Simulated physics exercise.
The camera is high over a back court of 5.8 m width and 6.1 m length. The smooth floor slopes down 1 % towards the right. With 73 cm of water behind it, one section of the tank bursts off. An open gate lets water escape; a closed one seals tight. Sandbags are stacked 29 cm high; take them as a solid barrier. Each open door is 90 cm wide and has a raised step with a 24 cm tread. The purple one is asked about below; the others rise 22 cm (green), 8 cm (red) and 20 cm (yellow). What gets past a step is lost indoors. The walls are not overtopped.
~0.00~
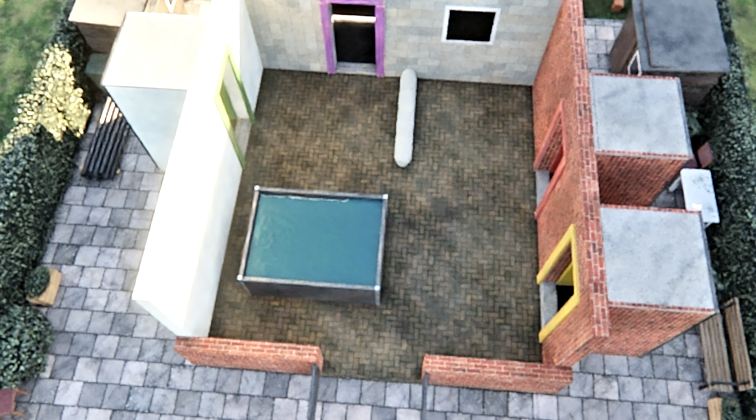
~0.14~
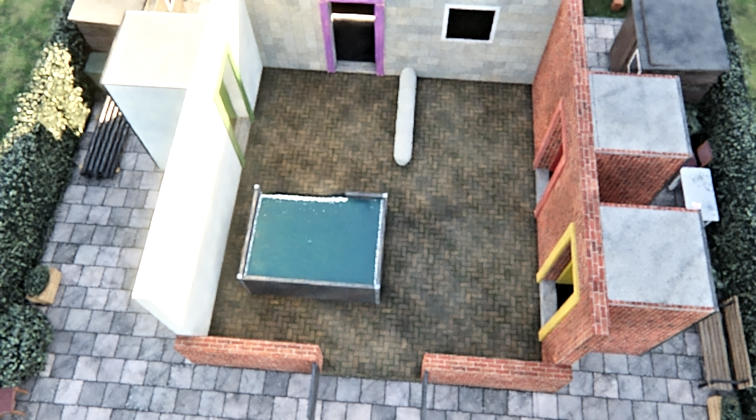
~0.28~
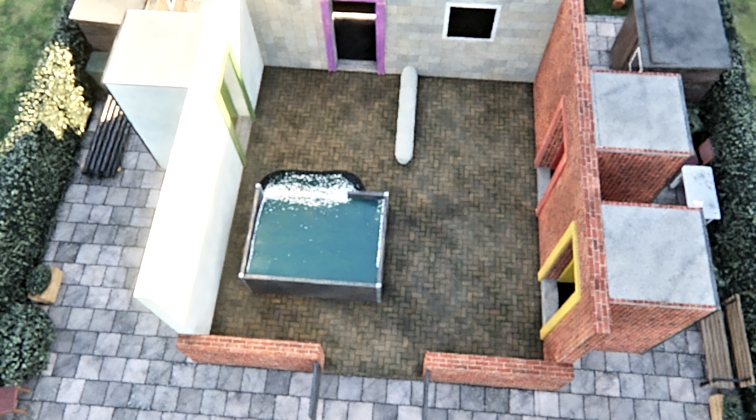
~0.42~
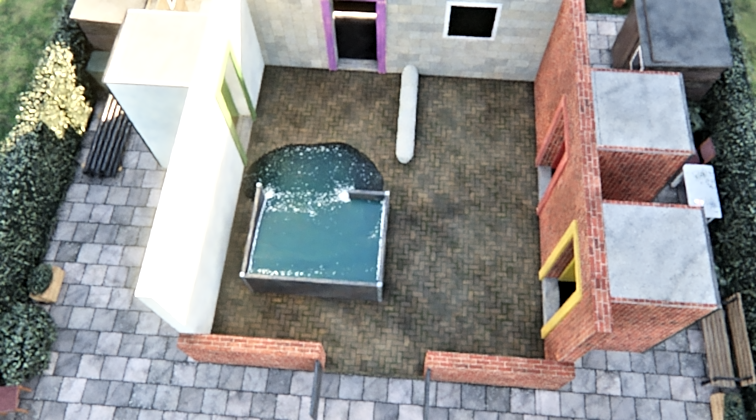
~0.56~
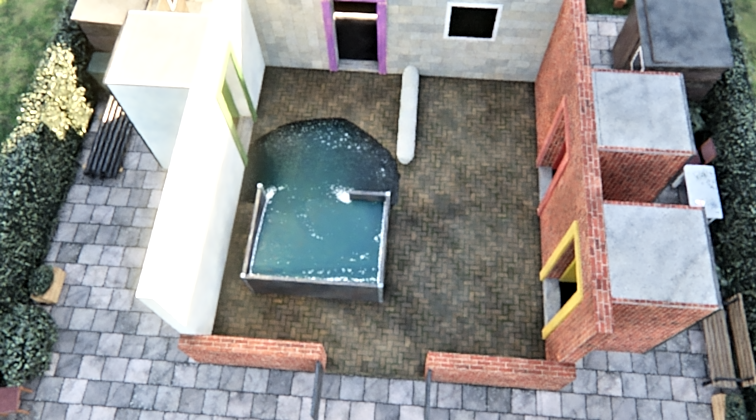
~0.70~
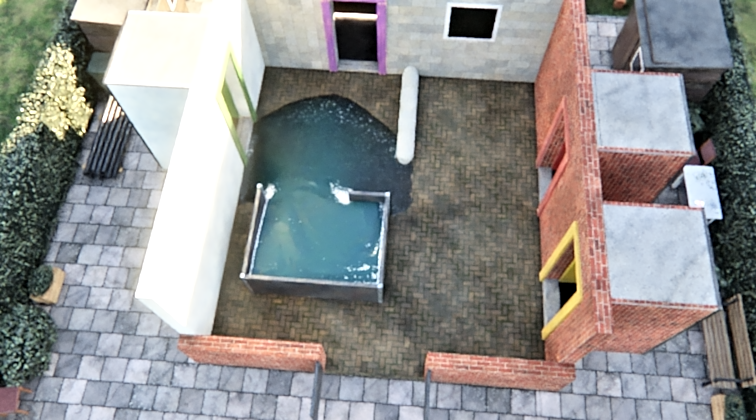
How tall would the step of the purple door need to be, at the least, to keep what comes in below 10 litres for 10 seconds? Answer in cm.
Some 33 cm above the ground.
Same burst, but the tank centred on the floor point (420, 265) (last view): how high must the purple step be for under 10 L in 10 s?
Then roughly 23 cm.
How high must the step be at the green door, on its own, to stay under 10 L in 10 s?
Roughly 20 cm at green.
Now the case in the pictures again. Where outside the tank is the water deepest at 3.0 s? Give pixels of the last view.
Around (398, 79).
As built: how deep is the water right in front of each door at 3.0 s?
In cm: Green 15, red 0, purple 28, yellow 0.
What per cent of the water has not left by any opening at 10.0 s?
Some 76 per cent remains.
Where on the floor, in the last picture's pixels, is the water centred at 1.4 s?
Near (317, 201).
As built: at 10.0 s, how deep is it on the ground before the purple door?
Some 11.0 cm.
After 1.4 s water covers 30 % of the floor, deepest (44 cm) near (273, 72); 18 cm at the purple door, 39 litres in over its 7 cm step.
After 3.0 s water covers 30 % of the floor, deepest (38 cm) near (398, 79); 28 cm at the purple door, 291 litres in over its 7 cm step.
After 10.0 s water covers 80 % of the floor, deepest (12 cm) near (373, 158); 11 cm at the purple door, 616 litres in over its 7 cm step.
At the purple door as built, the water arrived by 1.0 s and peaked near 34 cm at 2.0 s.
Run again over the same 10 s with other heights there, 27 litres in over 29.5 cm, 0 litres over 40 cm. The limit of 10 litres is kept from about 33 cm up.
